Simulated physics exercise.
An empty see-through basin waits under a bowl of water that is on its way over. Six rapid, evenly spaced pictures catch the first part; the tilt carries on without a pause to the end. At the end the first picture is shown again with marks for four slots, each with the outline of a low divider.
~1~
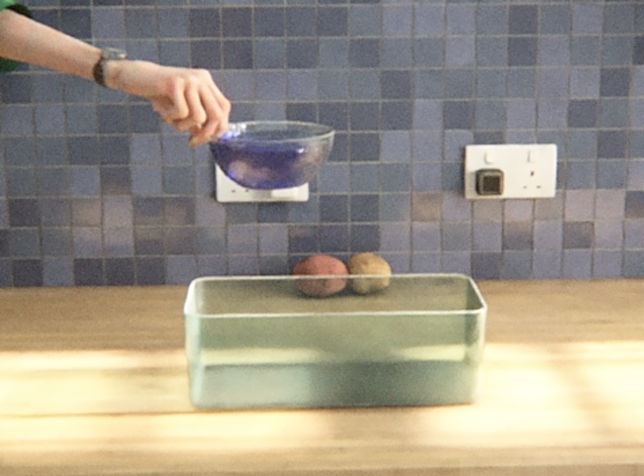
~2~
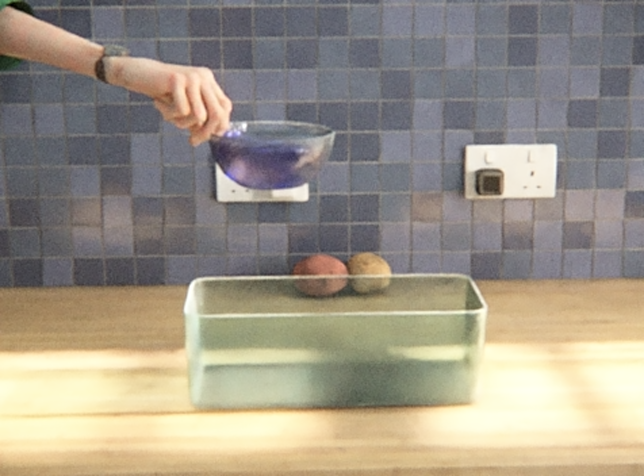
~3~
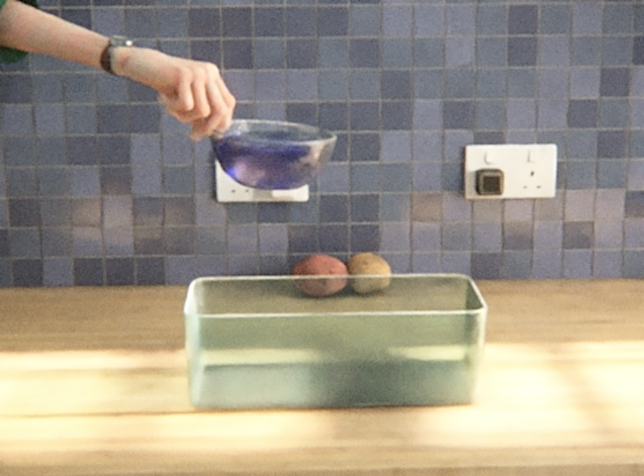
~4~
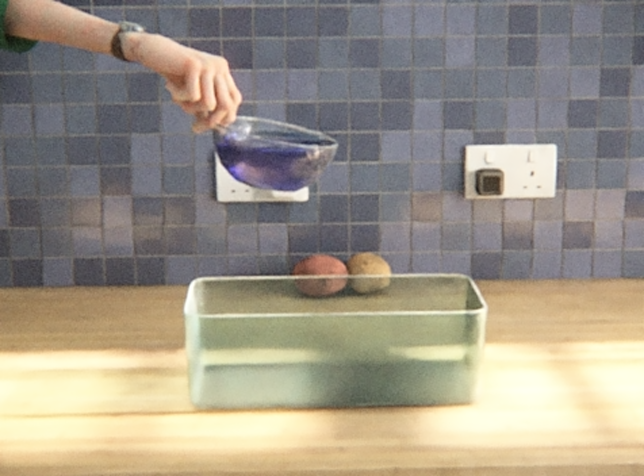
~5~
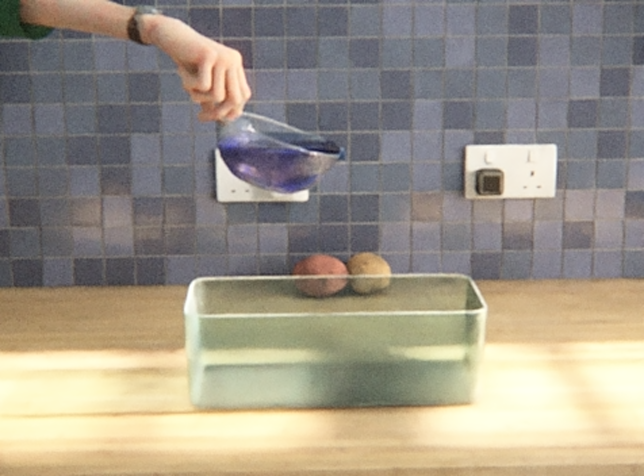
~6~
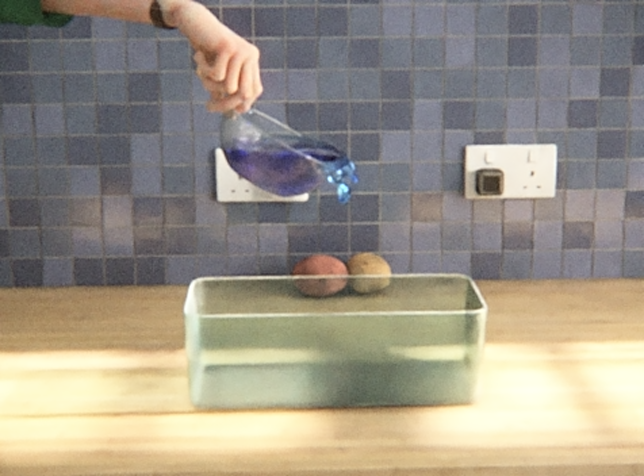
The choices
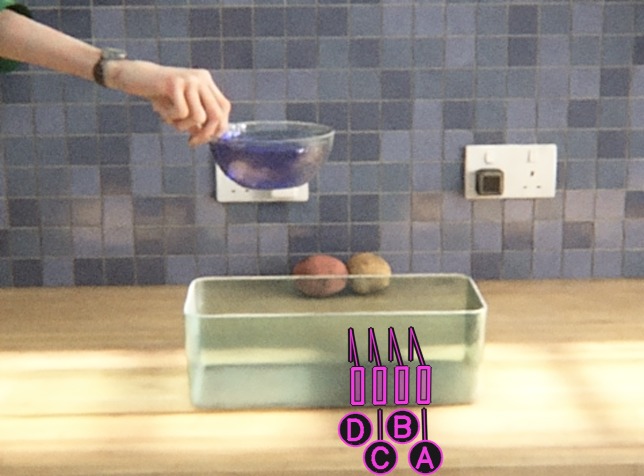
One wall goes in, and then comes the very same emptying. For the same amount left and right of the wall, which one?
I would pick slot B.
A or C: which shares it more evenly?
C.
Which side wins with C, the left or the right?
The right one.
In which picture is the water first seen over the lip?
Picture 5.
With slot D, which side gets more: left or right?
The right side.
In magenta, A at (423, 409); B at (402, 409); C at (379, 410); D at (357, 410).
Choosing A, about 86 % ends left of the wall and 12 % right of it.
Choosing B, about 50 % ends left of the wall and 49 % right of it.
Choosing C, about 24 % ends left of the wall and 75 % right of it.
Choosing D, about 12 % ends left of the wall and 87 % right of it.
